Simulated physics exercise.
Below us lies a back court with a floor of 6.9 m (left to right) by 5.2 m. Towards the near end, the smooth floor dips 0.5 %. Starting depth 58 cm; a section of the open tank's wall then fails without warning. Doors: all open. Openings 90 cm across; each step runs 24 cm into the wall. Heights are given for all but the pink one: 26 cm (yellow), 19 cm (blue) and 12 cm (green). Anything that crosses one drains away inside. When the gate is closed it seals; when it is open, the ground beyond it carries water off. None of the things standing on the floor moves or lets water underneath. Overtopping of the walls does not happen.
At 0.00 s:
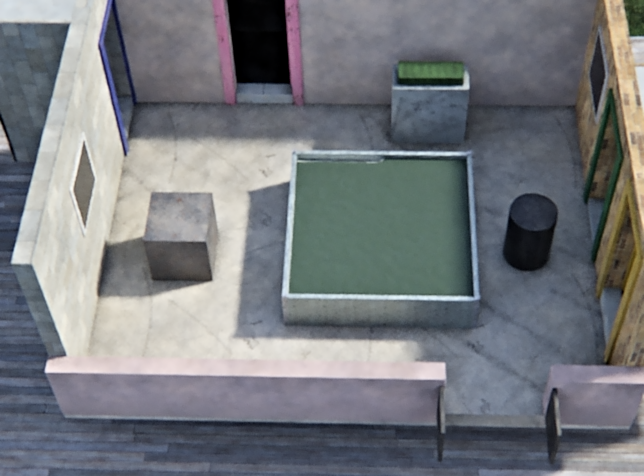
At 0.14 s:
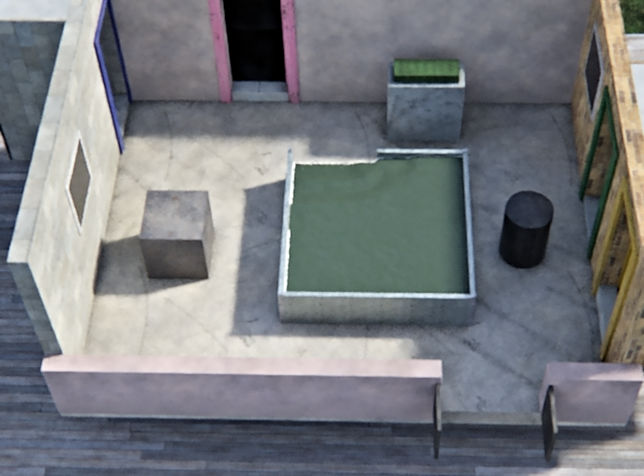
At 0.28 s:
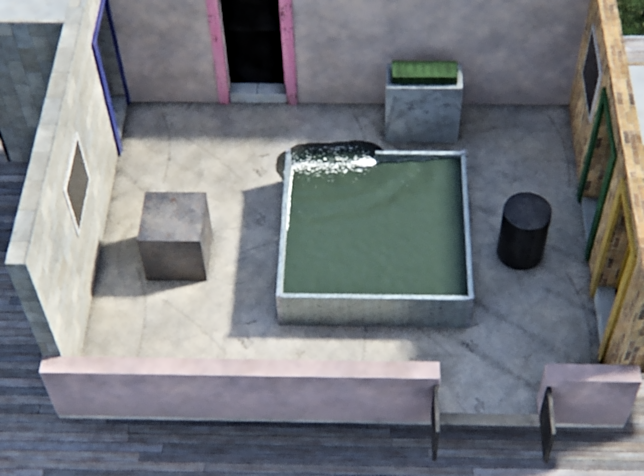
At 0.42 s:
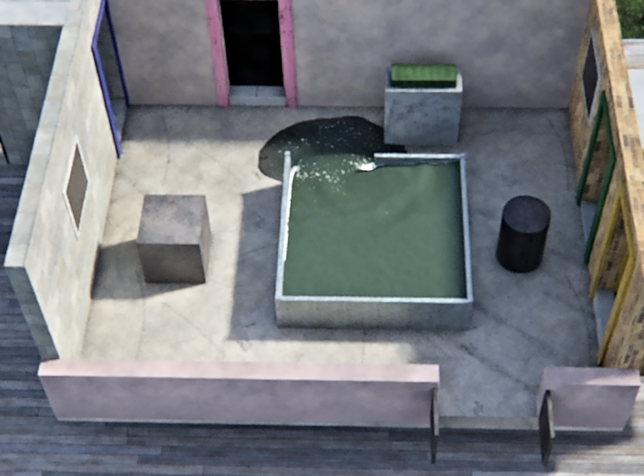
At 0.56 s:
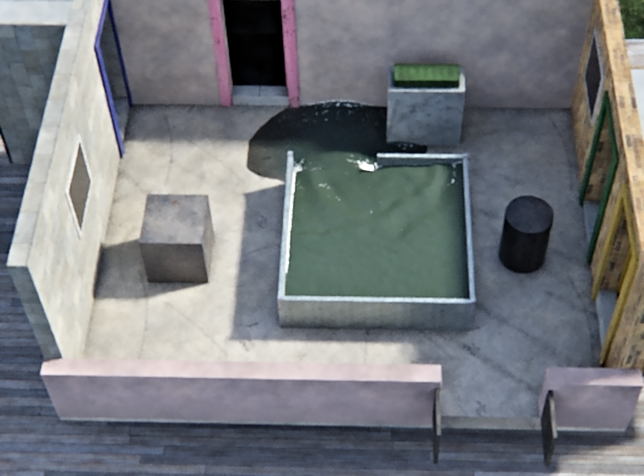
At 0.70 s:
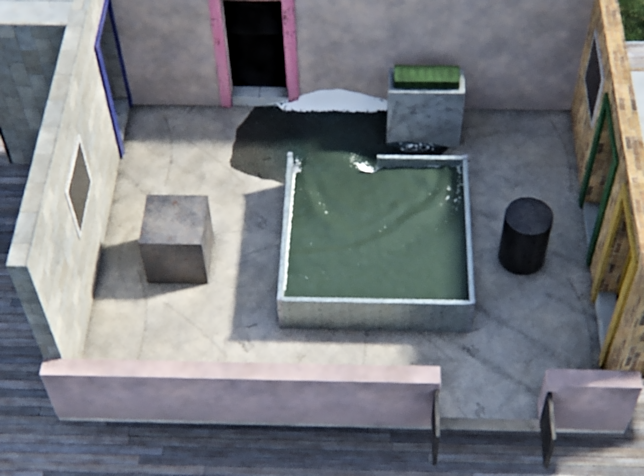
At the start, a square open tank of still green water stands in a walled court between a grey block and a dark cylinder. Its far side opens towards the left, water pours out, and a dark pool spreads across the floor towards the back wall, reaching close to the pink-framed doorway.
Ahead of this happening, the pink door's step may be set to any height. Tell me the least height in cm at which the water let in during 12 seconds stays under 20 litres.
It should be about 24 cm.
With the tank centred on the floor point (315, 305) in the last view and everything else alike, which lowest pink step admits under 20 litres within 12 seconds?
Then close to 26 cm.
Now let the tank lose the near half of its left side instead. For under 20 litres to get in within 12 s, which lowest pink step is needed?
A minimum of about 11.5 cm.
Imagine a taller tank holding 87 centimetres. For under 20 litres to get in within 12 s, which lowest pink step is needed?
Then around 38 centimetres.
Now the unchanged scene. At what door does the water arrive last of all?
That would be the yellow door.
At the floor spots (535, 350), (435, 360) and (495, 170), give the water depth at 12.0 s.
Roughly 11, 9 and 6 centimetres.
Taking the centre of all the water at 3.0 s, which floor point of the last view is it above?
I'd put it close to (347, 207).
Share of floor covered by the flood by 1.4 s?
Near 15 per cent of the open floor.
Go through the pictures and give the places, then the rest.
The first picture shows the open tank at (381, 225) is whole and still, 58 cm deep; the pink door at (261, 56) is dry.
In the second picture, water pours out on the far side and has run 0.3 m, to a hidden place; about 8 cm deep outside, 58 cm at the back.
In the third picture, the gap is on the far side, the front 0.8 m out at (356, 145); the back of the open tank holds 58 cm.
In the fourth picture, water pours out on the far side and has run 1.3 m, to (337, 121); about 7 cm deep outside, 58 cm at the back.
In the fifth picture, water pours out on the far side and has run 1.6 m, to (298, 107); about 6 cm deep outside, 58 cm at the back.
In the sixth picture, the gap is on the far side, the front 1.7 m out at (264, 107); the back of the open tank holds 58 cm; 0.1 m in a straight line remain to the pink door at (257, 59).
After 1.4 s water covers 15 % of the floor, deepest (40 cm) near (324, 114); 26 cm at the pink door, 1 litre in over its 19 cm step.
After 3.0 s water covers 35 % of the floor, deepest (34 cm) near (382, 131); 25 cm at the pink door, 44 litres in over its 19 cm step.
After 12.0 s water covers 95 % of the floor, deepest (16 cm) near (77, 392); 9 cm at the pink door, 56 litres in over its 19 cm step.
At the pink door as built, the water arrived by 0.8 s and peaked near 30 cm at 1.8 s.
With a step of 20 cm, 47 litres would have come in within the 12 s; with 26.5 cm, 10 litres. So under 20 litres takes about 24 cm.
